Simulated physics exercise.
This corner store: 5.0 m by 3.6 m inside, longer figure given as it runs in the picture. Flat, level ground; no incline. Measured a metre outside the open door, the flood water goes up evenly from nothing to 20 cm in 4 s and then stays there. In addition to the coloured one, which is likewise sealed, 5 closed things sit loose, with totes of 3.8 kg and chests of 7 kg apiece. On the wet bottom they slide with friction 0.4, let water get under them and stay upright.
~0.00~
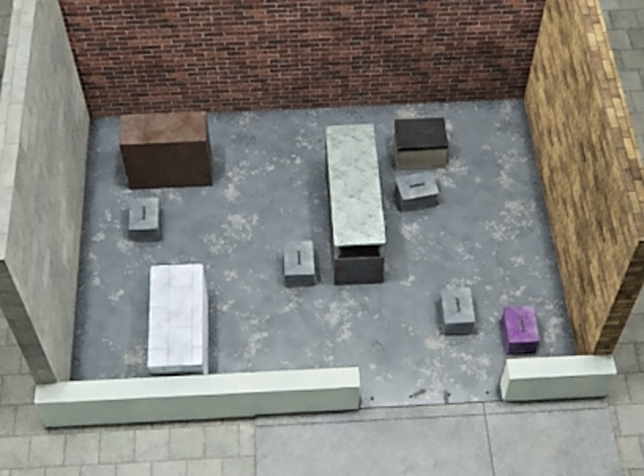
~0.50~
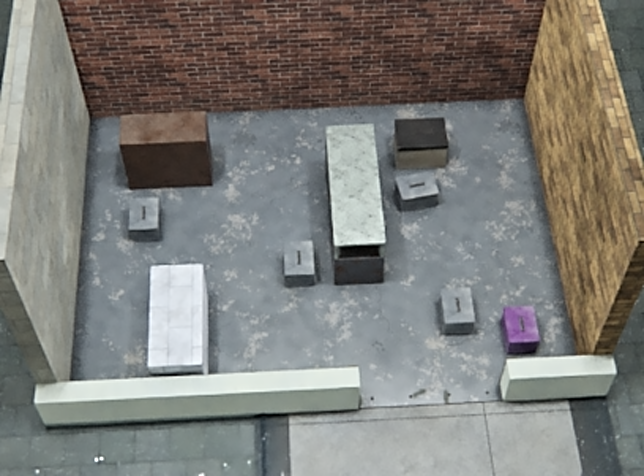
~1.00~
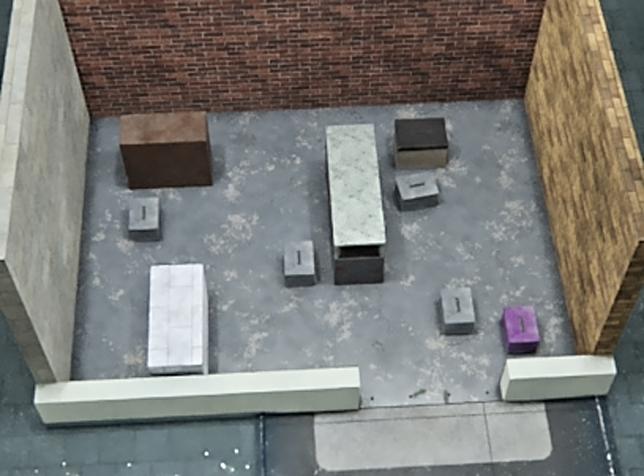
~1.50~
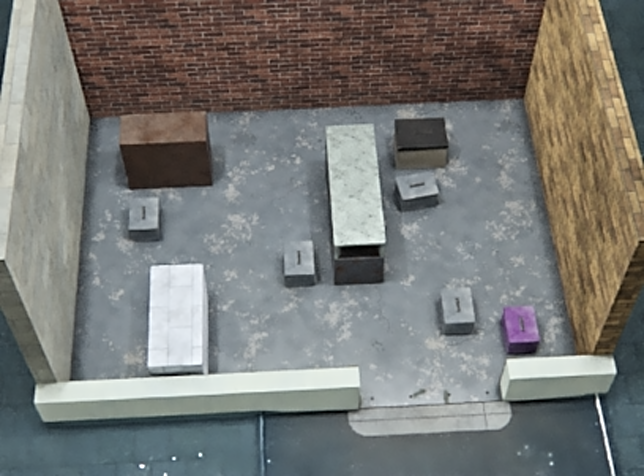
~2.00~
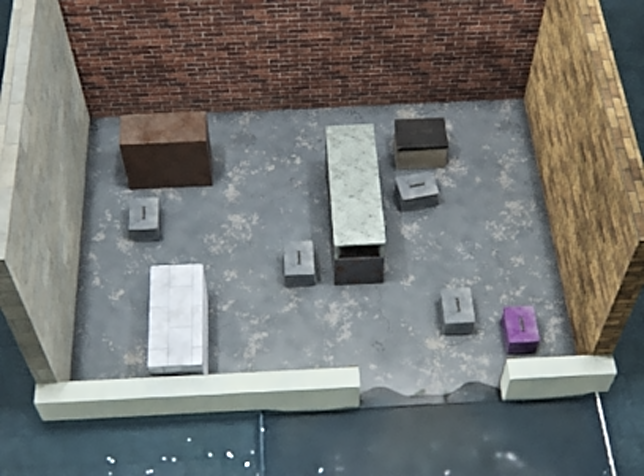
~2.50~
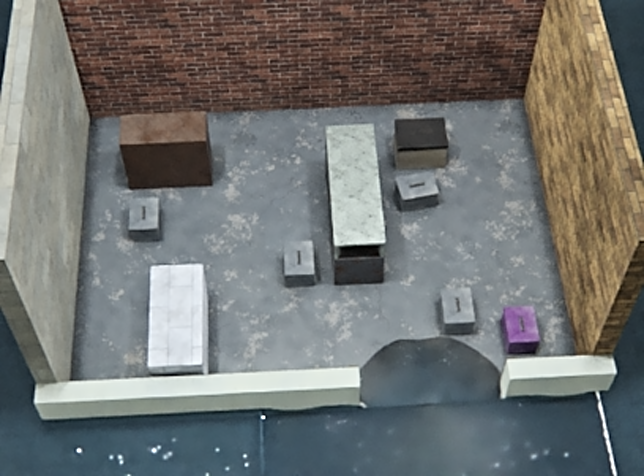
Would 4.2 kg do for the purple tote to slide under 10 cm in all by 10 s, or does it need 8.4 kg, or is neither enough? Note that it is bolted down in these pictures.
My guess is only the heavier amount suffices.
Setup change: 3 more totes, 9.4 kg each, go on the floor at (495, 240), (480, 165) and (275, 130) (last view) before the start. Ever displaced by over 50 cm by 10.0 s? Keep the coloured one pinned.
The first comes out above the threshold, the second above the threshold, the third above the threshold.
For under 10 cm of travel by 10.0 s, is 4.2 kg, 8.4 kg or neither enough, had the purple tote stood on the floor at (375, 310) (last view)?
It turns out that no load succeeds.
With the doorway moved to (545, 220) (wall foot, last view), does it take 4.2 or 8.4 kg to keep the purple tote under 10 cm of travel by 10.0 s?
Outcome - the heavier pick is required.
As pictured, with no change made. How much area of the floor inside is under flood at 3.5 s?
Wet area: Approx. 2.0 m2.
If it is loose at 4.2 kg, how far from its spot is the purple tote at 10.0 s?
About 30 cm.
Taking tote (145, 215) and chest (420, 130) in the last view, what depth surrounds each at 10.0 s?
12 and 6 cm.
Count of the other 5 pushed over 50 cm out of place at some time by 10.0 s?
Total: 5.
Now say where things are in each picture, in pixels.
The first picture shows the purple tote at (521, 324), on the bottom; water covers 0.0 m2; 0 of 6 have shifted.
The second picture shows the purple tote at (521, 324), on the bottom; 0.0 m2 under water; 0 of 6 have shifted.
The third picture shows the purple tote at (521, 324) rests on the ground; 0.0 m2 under water; 0 of 6 have shifted.
The fourth picture shows the purple tote at (521, 324) rests on the ground; water covers 0.0 m2; 0 of 6 have shifted.
The fifth picture shows the purple tote at (521, 324), on the bottom; 0.0 m2 under water; 0 of 6 have shifted.
The sixth picture shows the purple tote at (521, 324) rests on the ground; 0.5 m2 under water; 0 of 6 have shifted.
After 3.5 s the purple tote would be 0 cm from its start with 4.2 kg and 0 cm from its start with 8.4 kg; 1 cm of water round it then.
After 4.5 s the purple tote would be 4 cm from its start with 4.2 kg and 0 cm from its start with 8.4 kg; 3 cm of water round it then.
After 7.0 s the purple tote would be 15 cm from its start with 4.2 kg and 1 cm from its start with 8.4 kg; 3 cm of water round it then.
After 10.0 s the purple tote would be 29 cm from its start with 4.2 kg and 5 cm from its start with 8.4 kg; 7 cm of water round it then.
